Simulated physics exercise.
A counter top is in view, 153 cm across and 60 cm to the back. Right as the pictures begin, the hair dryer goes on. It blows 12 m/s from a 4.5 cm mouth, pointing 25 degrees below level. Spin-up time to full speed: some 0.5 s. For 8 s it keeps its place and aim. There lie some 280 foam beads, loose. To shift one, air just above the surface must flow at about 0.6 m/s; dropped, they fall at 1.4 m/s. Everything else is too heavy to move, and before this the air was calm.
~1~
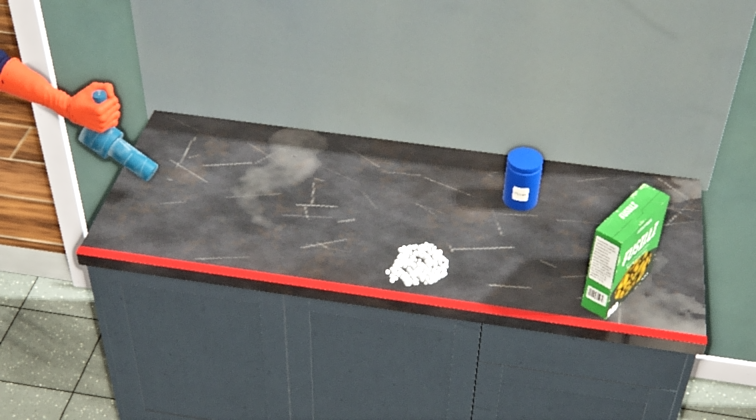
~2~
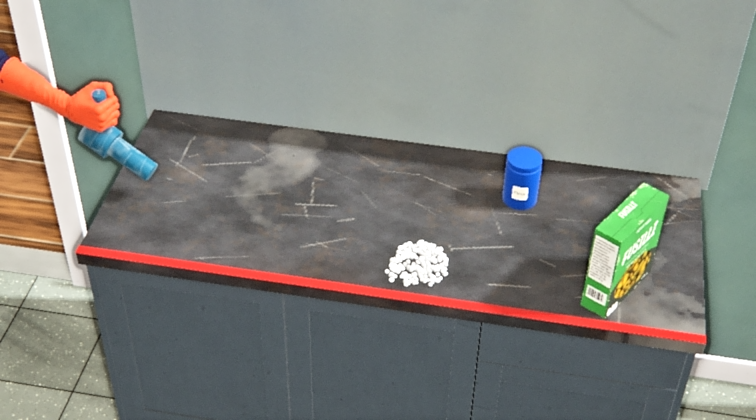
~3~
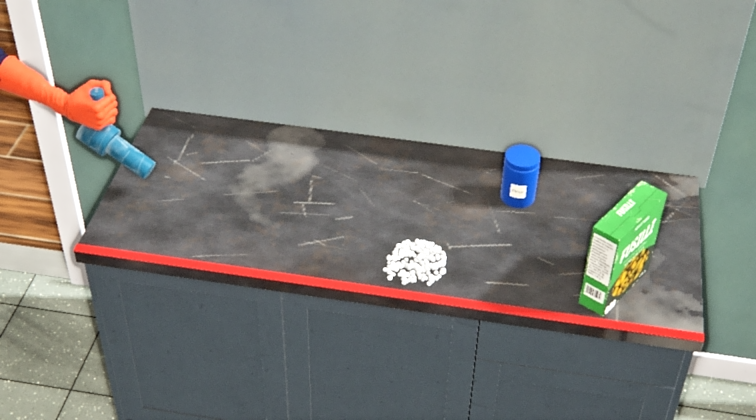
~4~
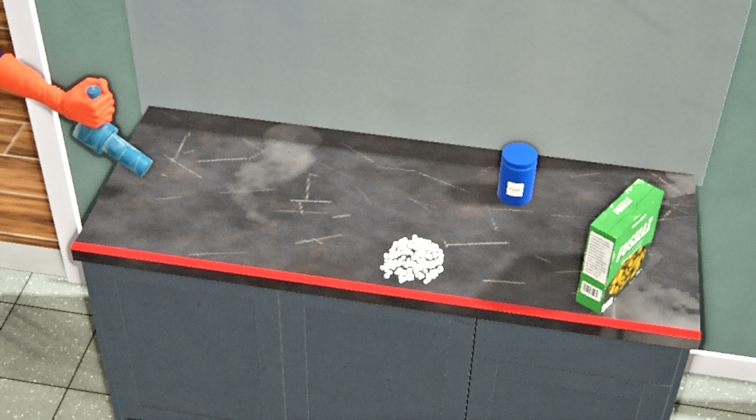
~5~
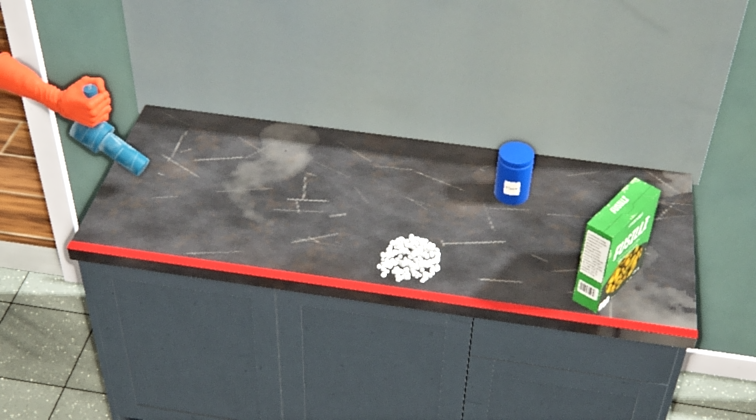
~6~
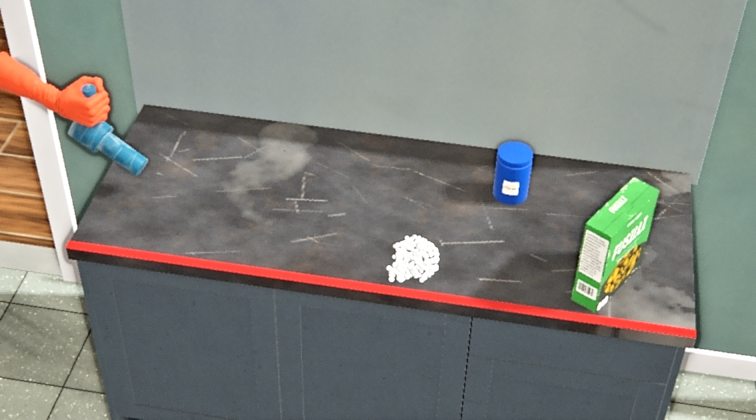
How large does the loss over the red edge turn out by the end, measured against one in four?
Beyond one in four.
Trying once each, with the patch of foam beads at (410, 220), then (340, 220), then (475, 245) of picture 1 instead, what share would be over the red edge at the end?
It goes 0 %, then 0 %, then 0 %.
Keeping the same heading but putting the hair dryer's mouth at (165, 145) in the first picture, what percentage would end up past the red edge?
Then the share would be close to 90 percent.
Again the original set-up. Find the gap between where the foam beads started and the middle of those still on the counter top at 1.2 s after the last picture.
About 55 cm.
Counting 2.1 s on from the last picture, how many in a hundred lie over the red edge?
It comes to around 60 %.
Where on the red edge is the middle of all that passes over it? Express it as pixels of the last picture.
Somewhere about (544, 316).
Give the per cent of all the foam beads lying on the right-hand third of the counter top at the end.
3 %.
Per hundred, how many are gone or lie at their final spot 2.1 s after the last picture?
Near 90 %.
Then, 1.2 s after the last picture the count stands so, 55 % are over the red edge; the middle of those still in play is near (654, 241).
Then, 2.1 s after the last picture the count stands so, 55 % are over the red edge.
Then, 4.0 s after the last picture the count stands so, 55 % are over the red edge.
Then, 7.6 s after the last picture, at the end, 55 % are over the red edge.
